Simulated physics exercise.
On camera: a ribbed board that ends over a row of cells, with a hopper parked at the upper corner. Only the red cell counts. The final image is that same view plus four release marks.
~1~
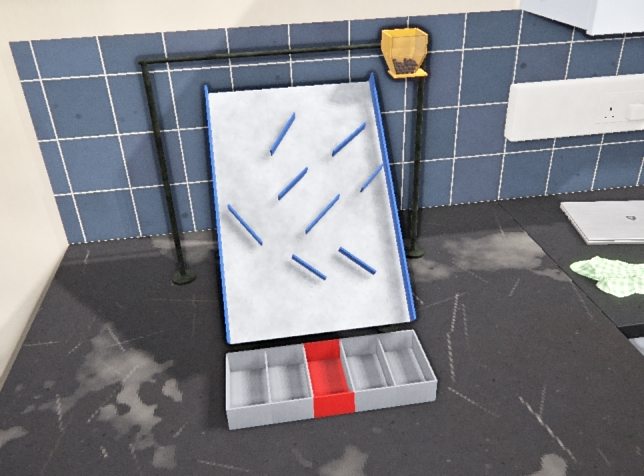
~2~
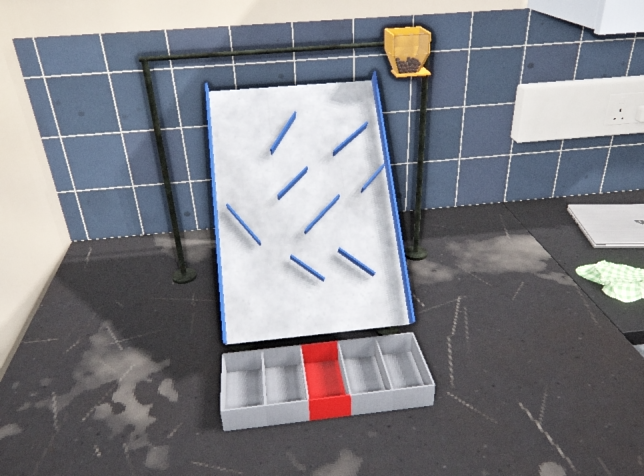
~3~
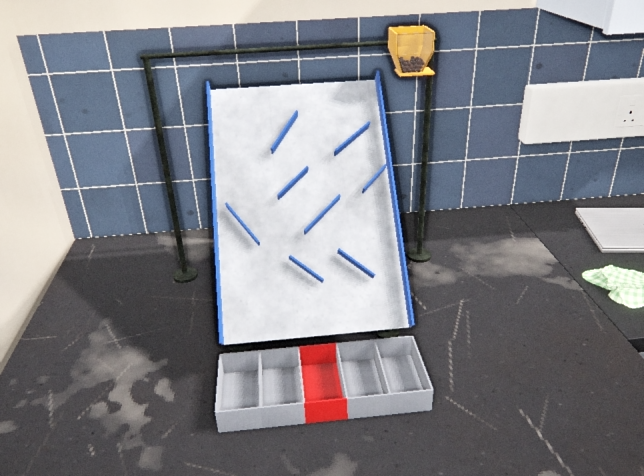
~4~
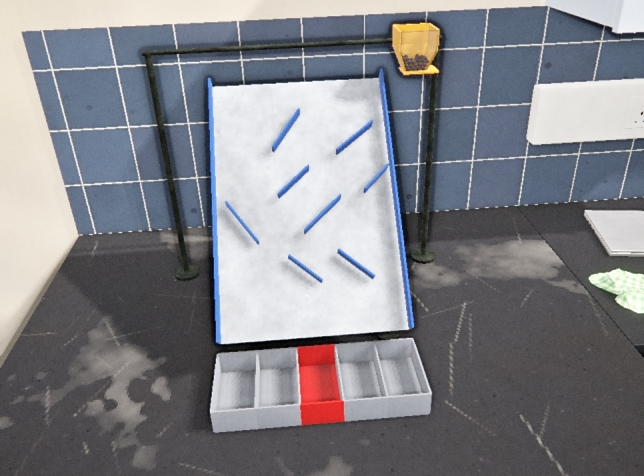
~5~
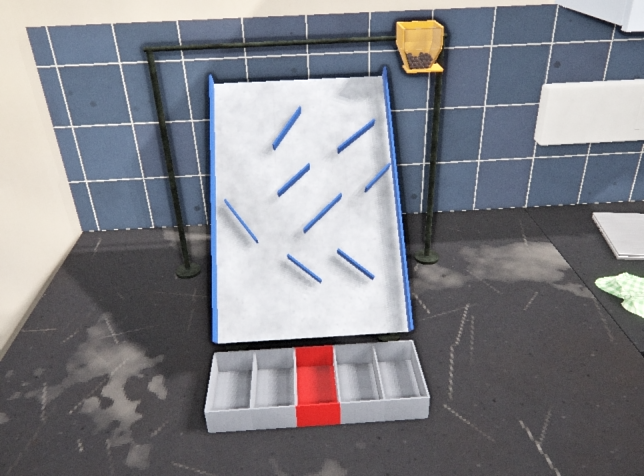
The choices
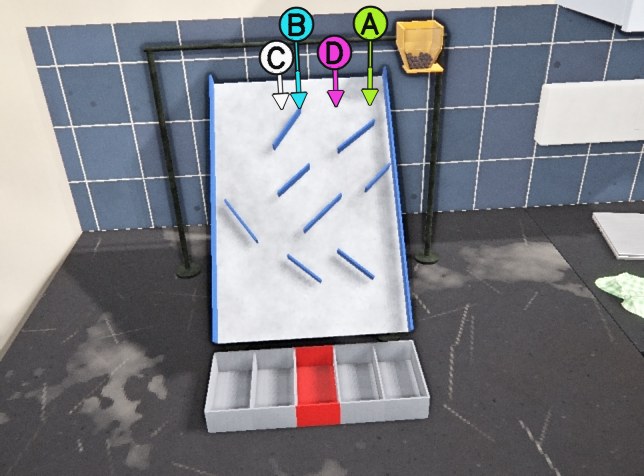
A tilted white board with blue ribs stood above a row of grey cells with a red middle one, and nothing on it moved while the view shifted slightly, an orange hopper staying at upper right.
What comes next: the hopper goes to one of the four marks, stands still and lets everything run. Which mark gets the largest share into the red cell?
It is C.
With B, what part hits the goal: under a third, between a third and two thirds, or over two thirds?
It is under a third.
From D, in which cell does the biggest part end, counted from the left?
The first from the left.
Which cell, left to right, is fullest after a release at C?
The third.
On the marked copy, mark A meets the board at (369, 99); mark B meets the board at (299, 102); mark C meets the board at (281, 103); mark D meets the board at (335, 100).
With A, only a few in the red cell, close to two thirds in other cells, close to a quarter outside the box.
With B, close to a quarter in the red cell, close to half in other cells, close to a quarter outside the box.
With C, close to half in the red cell, close to a quarter in other cells, close to a quarter outside the box.
With D, only a few in the red cell, close to two thirds in other cells, close to a quarter outside the box.
